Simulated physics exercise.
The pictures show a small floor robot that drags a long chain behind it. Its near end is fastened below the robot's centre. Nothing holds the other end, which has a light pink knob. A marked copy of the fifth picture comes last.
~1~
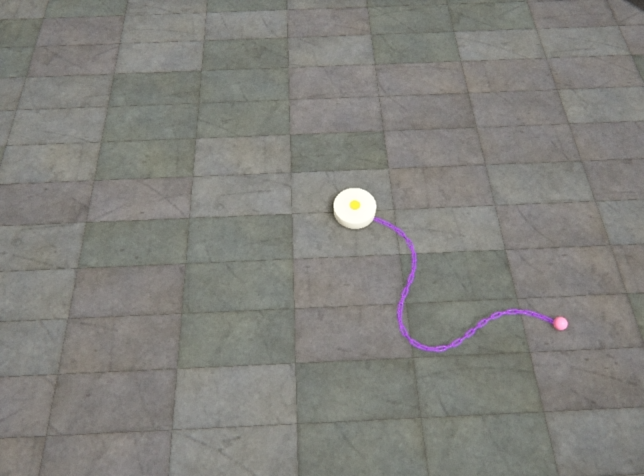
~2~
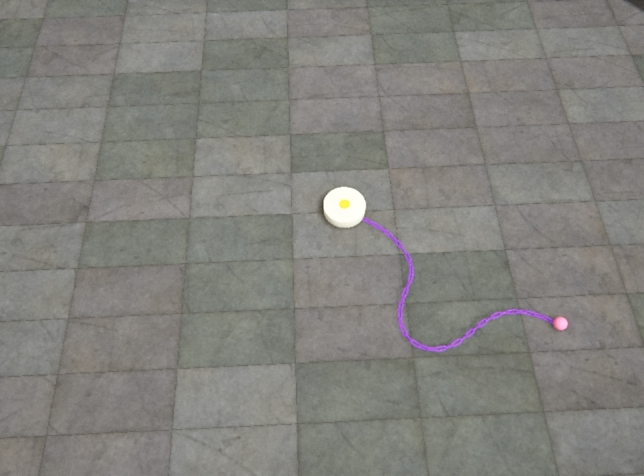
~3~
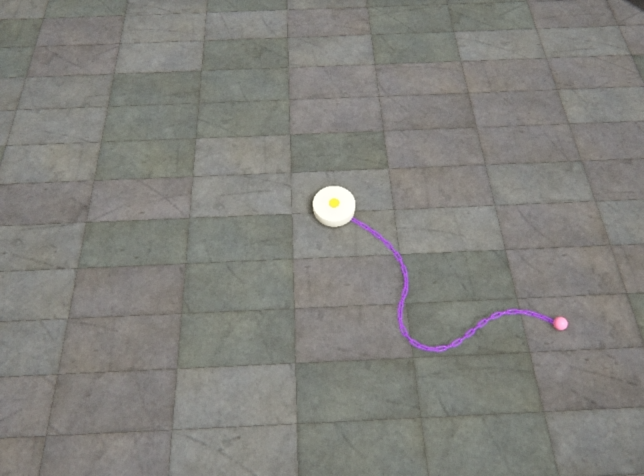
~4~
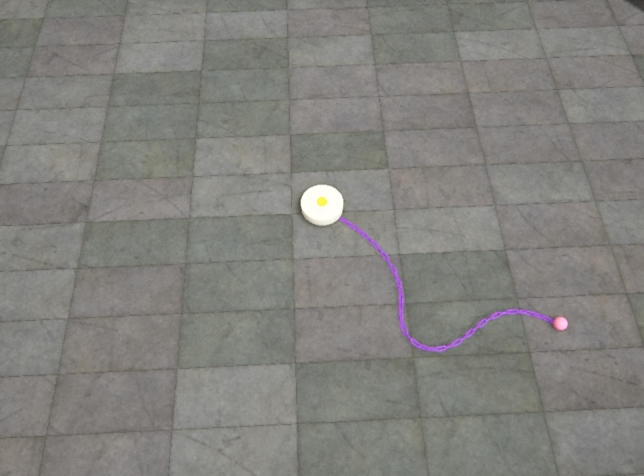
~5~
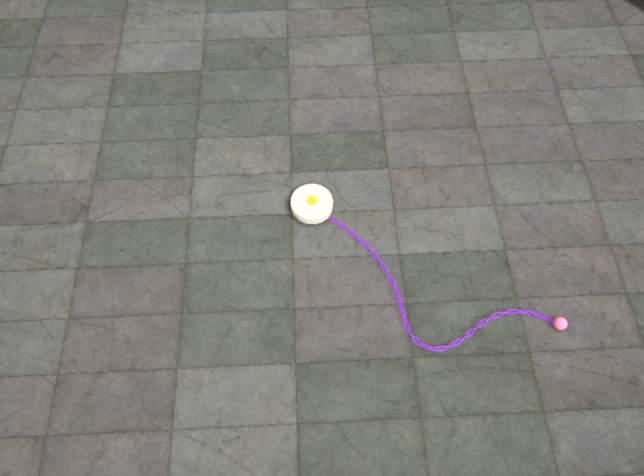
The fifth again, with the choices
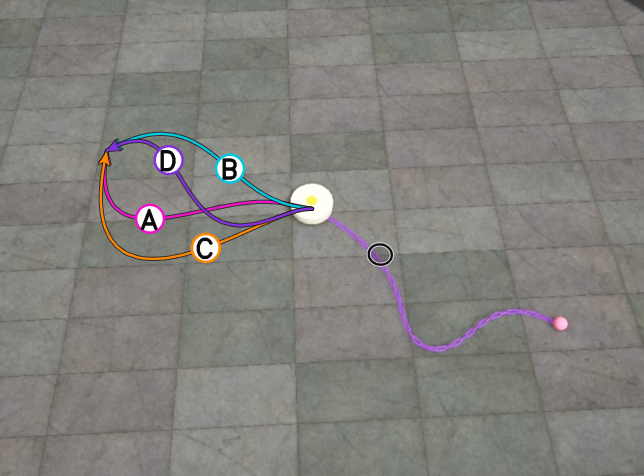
A small round white robot slides slowly left, pulling the near part of its purple chain.
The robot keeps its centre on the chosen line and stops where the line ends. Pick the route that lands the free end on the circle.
B is the one.
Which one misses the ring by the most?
Route C.
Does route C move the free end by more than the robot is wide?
Yes.
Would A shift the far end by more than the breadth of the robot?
Yes.
On the marked copy, A from (312, 209) via (171, 217) to (107, 151); B from (312, 209) via (214, 155) to (108, 150); C from (312, 209) via (153, 259) to (107, 152); D from (312, 209) via (193, 197) to (107, 151); the ring at (380, 254).
Taking B. A third of the way, robot (233, 168), middle of the chain (361, 253), free end (521, 314).
Two thirds of the way, robot (166, 130), middle of the chain (289, 202), free end (425, 276).
When it is over, robot (105, 147), middle of the chain (248, 185), free end (381, 251); the free end is on the ring.
As for the rest, A leaves the free end at (372, 269); C leaves the free end at (359, 284); D leaves the free end at (375, 268).
